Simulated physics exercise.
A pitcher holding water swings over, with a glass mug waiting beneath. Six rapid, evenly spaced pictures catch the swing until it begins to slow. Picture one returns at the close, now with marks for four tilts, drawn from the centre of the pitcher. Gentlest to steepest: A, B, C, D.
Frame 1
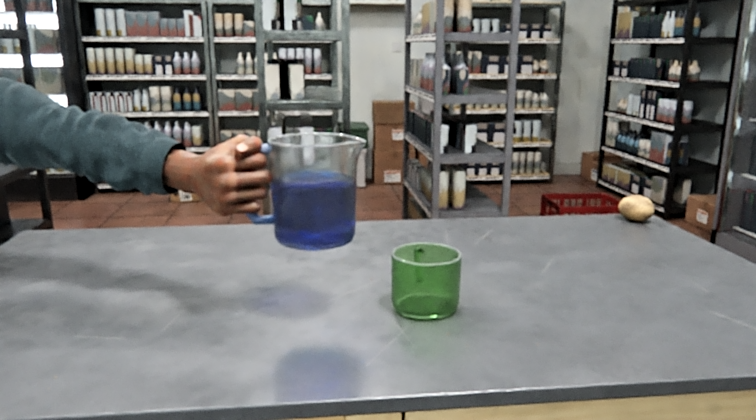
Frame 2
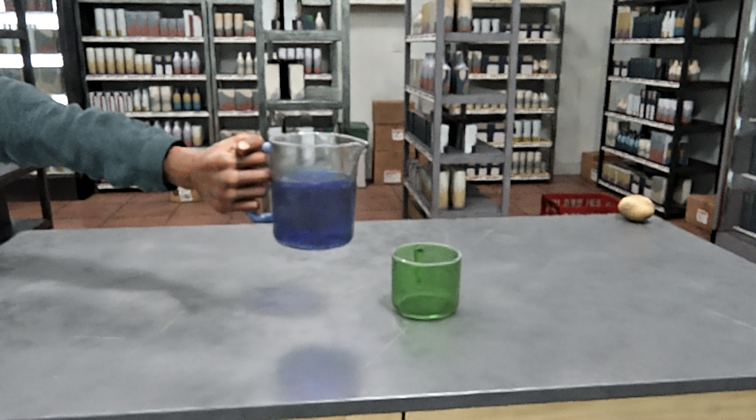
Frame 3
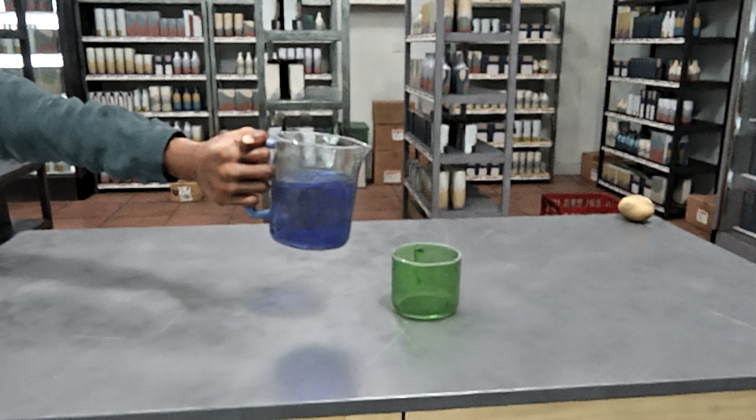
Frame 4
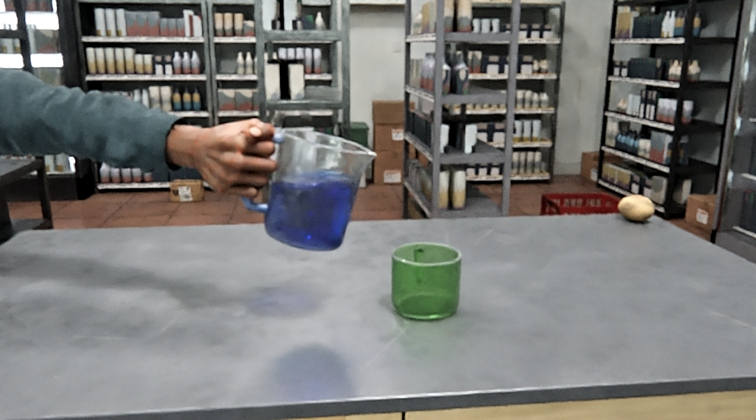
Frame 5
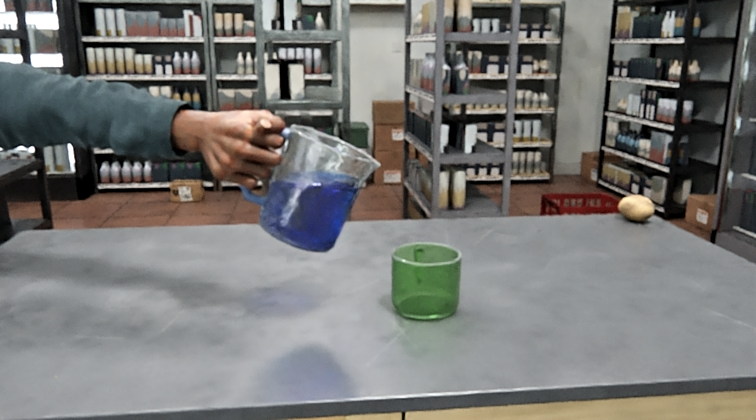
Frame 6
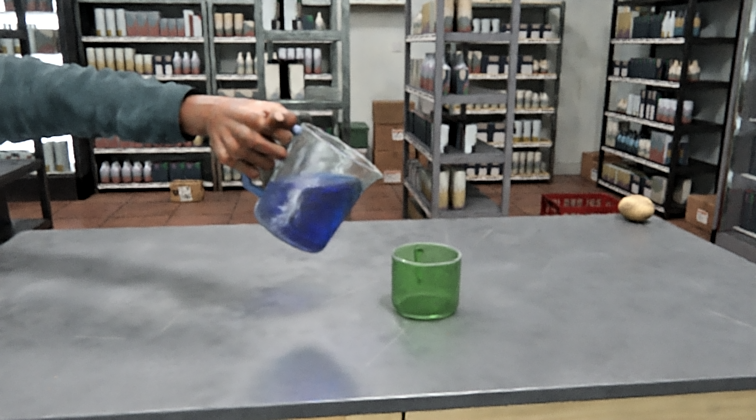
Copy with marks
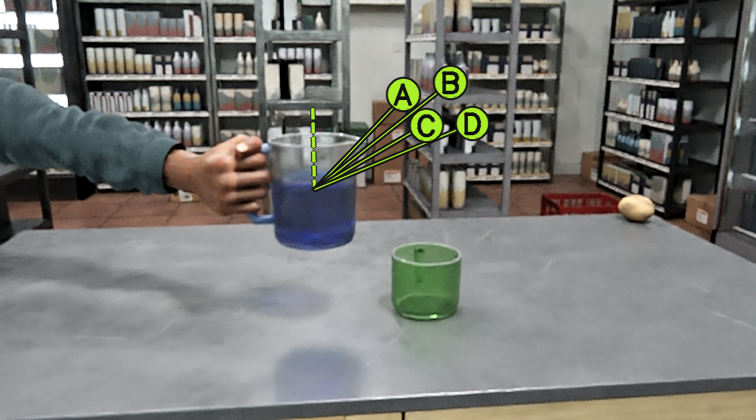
A hand in a dark teal sleeve, reaching in from the left, holds a clear pitcher of blue liquid above a grey countertop and gradually tilts it to the right, the liquid shifting toward the spout. A green glass mug stands on the counter below and to the right, and a small tan, egg-shaped object rests near the far right edge. The steady, front-on view shows a storeroom-like space with shelves of bottles and boxes behind.
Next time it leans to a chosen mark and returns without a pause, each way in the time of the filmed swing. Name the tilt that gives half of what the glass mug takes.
D works best here.
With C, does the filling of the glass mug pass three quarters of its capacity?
No, it does not.
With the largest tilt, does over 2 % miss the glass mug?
No.
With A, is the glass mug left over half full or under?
Under.
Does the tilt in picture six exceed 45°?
No, it does not.
On the marked copy, A at (392, 108); B at (437, 92); C at (411, 132); D at (456, 130).
With A, the glass mug ends with about 4 % of what it can hold.
With B, the glass mug ends with about 14 % of what it can hold.
With C, the glass mug ends with about 31 % of what it can hold.
With D, the glass mug ends with about 54 % of what it can hold.
